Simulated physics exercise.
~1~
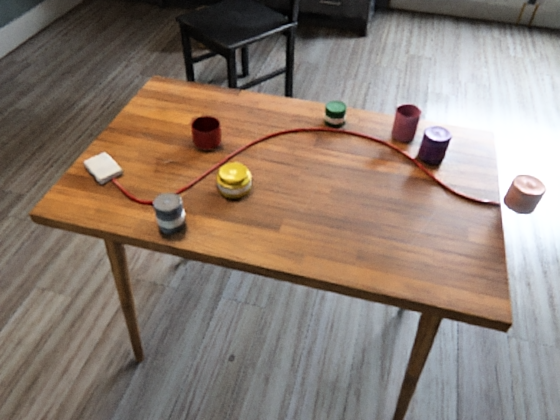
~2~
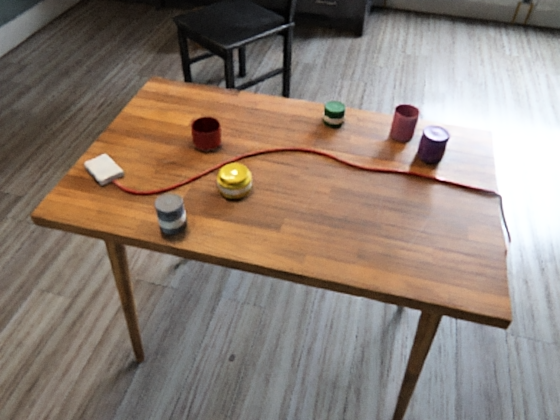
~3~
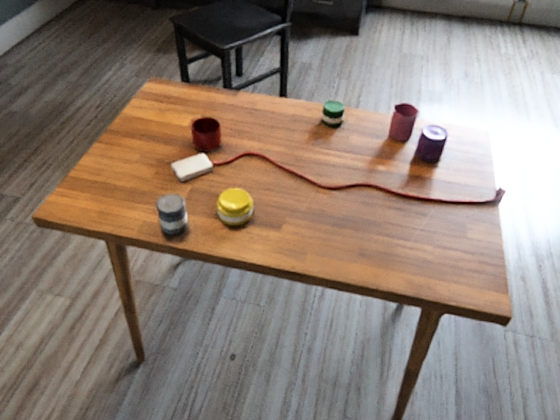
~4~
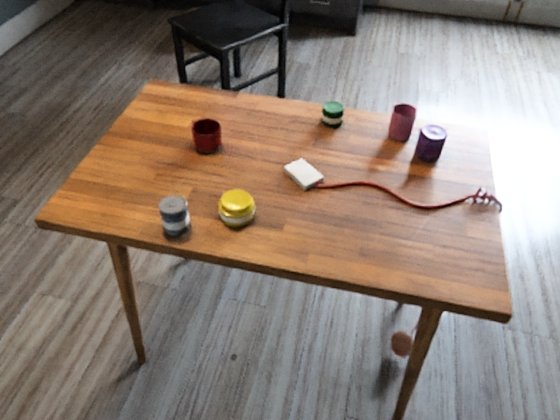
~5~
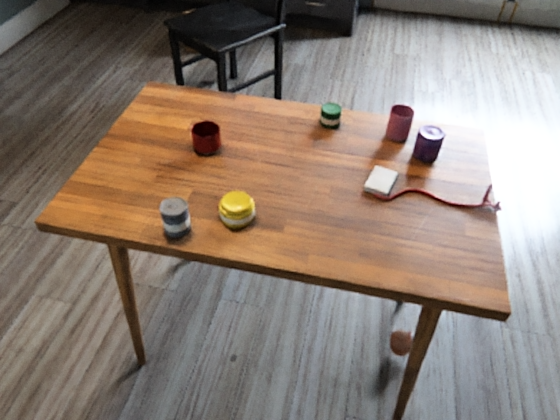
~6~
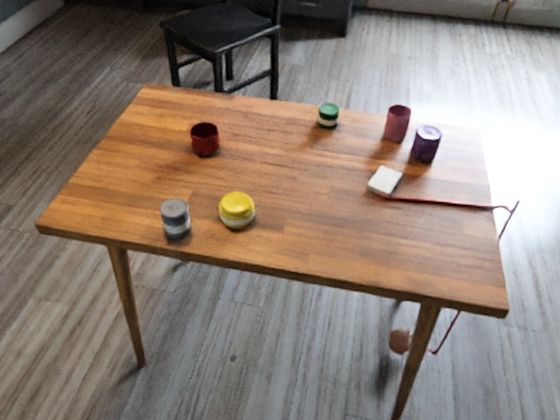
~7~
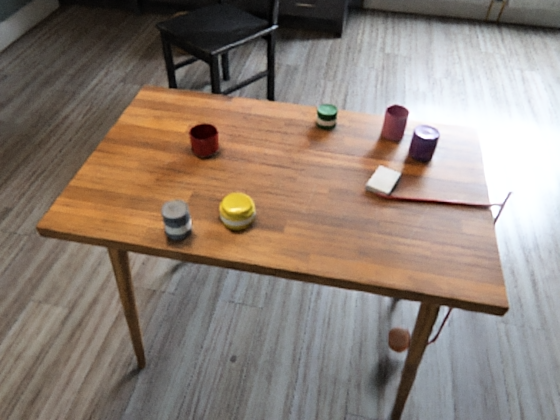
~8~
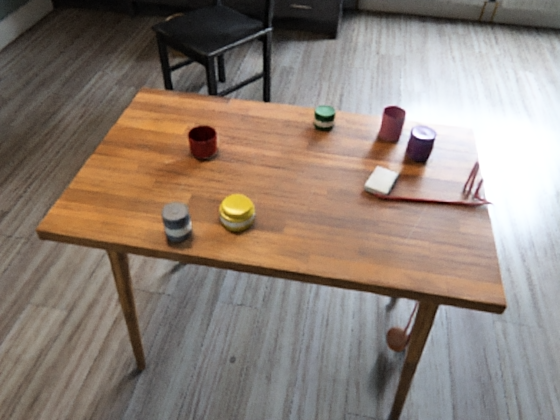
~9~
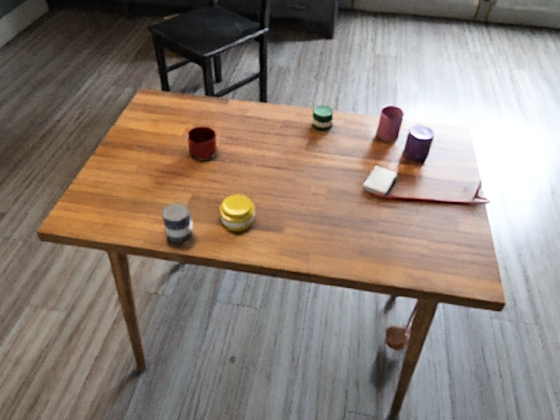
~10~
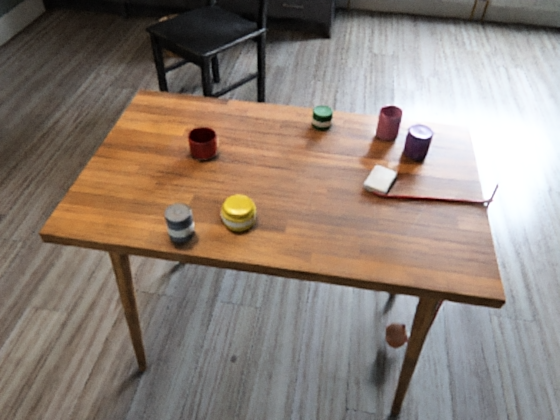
A wooden table held several small colored containers and a white block tied by a red cord to an orange one, which dropped off the right side, dragging the block across and nudging the yellow jar, until the block stopped near the right edge.
